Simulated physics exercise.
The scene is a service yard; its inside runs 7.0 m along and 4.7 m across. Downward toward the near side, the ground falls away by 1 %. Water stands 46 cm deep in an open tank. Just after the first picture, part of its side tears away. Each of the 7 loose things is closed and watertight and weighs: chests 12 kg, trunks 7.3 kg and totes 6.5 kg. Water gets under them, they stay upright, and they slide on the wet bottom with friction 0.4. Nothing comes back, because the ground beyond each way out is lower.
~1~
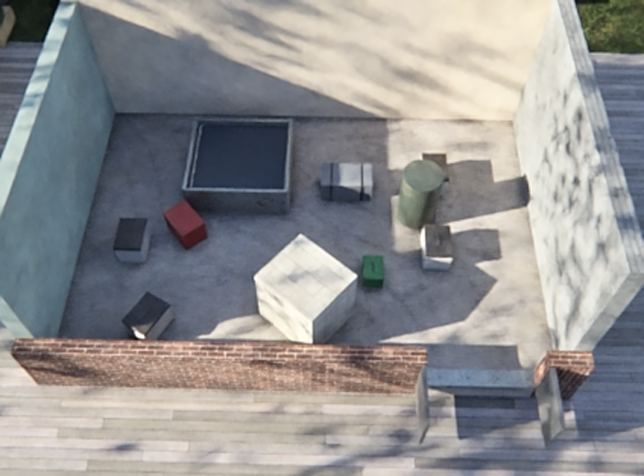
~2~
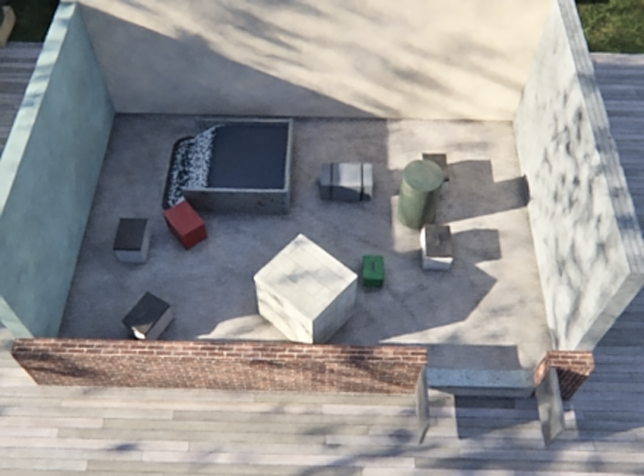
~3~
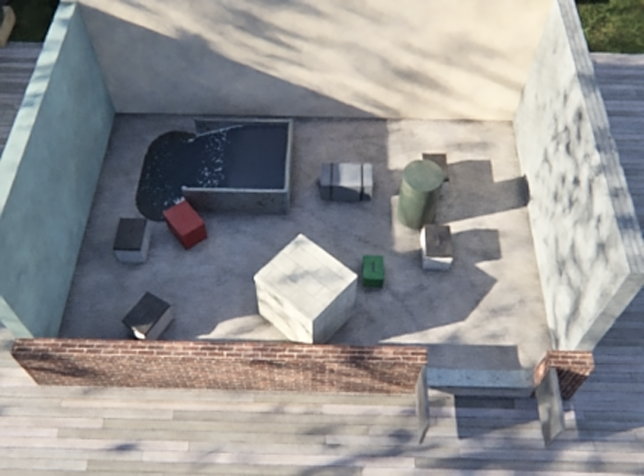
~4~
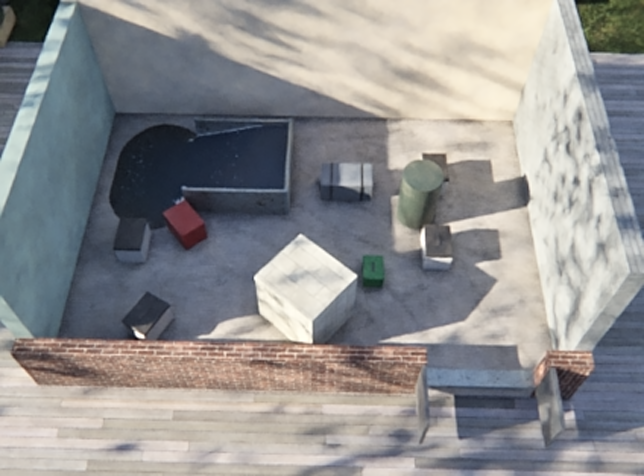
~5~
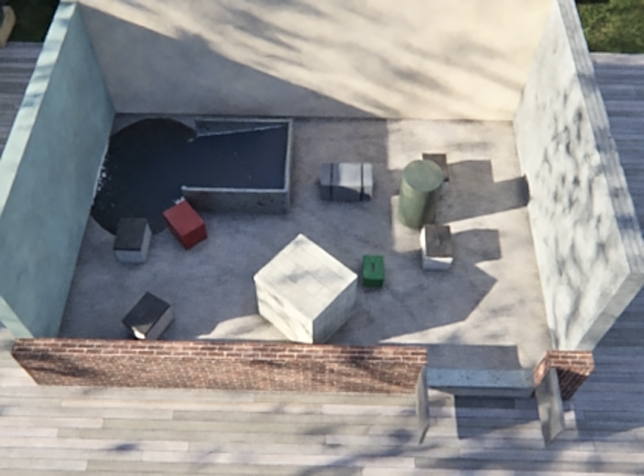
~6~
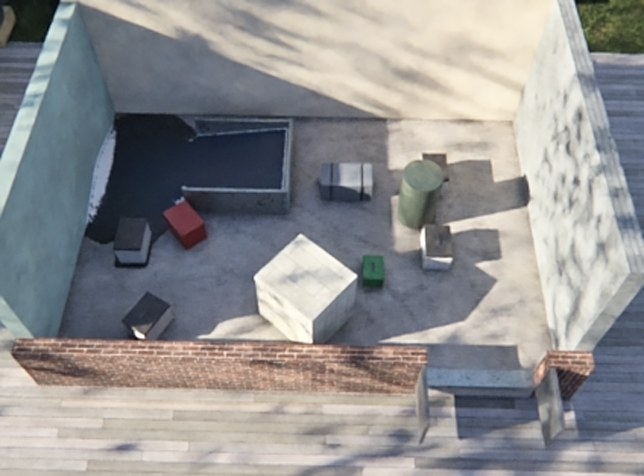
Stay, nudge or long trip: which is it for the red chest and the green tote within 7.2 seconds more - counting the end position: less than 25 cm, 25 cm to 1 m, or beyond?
The red chest remains almost where it was, and the green tote remains almost where it was.
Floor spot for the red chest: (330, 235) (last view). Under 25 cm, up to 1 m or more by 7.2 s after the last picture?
Put there, it remains roughly in place.
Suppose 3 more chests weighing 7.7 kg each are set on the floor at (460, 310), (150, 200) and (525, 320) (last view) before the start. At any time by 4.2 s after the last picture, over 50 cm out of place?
Respectively: Smaller, greater, smaller.
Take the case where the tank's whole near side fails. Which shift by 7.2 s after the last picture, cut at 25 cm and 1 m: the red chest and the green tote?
Then the red chest goes a great distance and the green tote shifts slightly.
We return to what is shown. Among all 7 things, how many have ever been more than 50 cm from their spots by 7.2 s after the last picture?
That adds up to 2.
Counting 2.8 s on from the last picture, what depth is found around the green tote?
I'd put it at about 0 cm.
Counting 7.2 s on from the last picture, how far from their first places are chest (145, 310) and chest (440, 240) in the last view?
The first ends 200 cm from its start, the second 0 cm.
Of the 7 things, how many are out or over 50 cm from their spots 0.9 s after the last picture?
By my reckoning, 0.
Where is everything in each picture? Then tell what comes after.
In the first picture, the red chest at (183, 218) rests on the ground; the green tote at (374, 267), on the bottom; water covers 2.0 m2; 0 of 7 have shifted.
In the second picture, the red chest at (183, 218) rests on the ground; the green tote at (374, 267), on the bottom; water covers 2.6 m2; 0 of 7 have shifted.
In the third picture, the red chest at (183, 218) rests on the ground; the green tote at (374, 267) rests on the ground; 3.4 m2 under water; 0 of 7 have shifted.
In the fourth picture, the red chest at (183, 218), on the bottom; the green tote at (374, 267) rests on the ground; water covers 4.4 m2; 0 of 7 have shifted.
In the fifth picture, the red chest at (183, 218), on the bottom; the green tote at (374, 267) rests on the ground; water covers 5.3 m2; 0 of 7 have shifted.
In the sixth picture, the red chest at (183, 218) rests on the ground; the green tote at (374, 267) rests on the ground; 5.7 m2 under water; 0 of 7 have shifted.
Then, 0.9 s after the last picture the red chest is near (183, 218), 0.0 m from its start, aground; the green tote is near (374, 267), 0.0 m from its start, aground; 0 of 7 are out; 0 afloat.
Then, 2.8 s after the last picture the red chest is near (183, 218), 0.0 m from its start, aground; the green tote is near (374, 267), 0.0 m from its start, aground; 0 of 7 are out; 0 afloat.
Then, 4.8 s after the last picture the red chest is near (184, 218), 0.0 m from its start, aground; the green tote is near (374, 267), 0.0 m from its start, aground; 0 of 7 are out; 0 afloat.
Then, 7.2 s after the last picture the red chest is near (184, 218), 0.0 m from its start, aground; the green tote is near (374, 267), 0.0 m from its start, aground; 0 of 7 are out; 1 afloat.
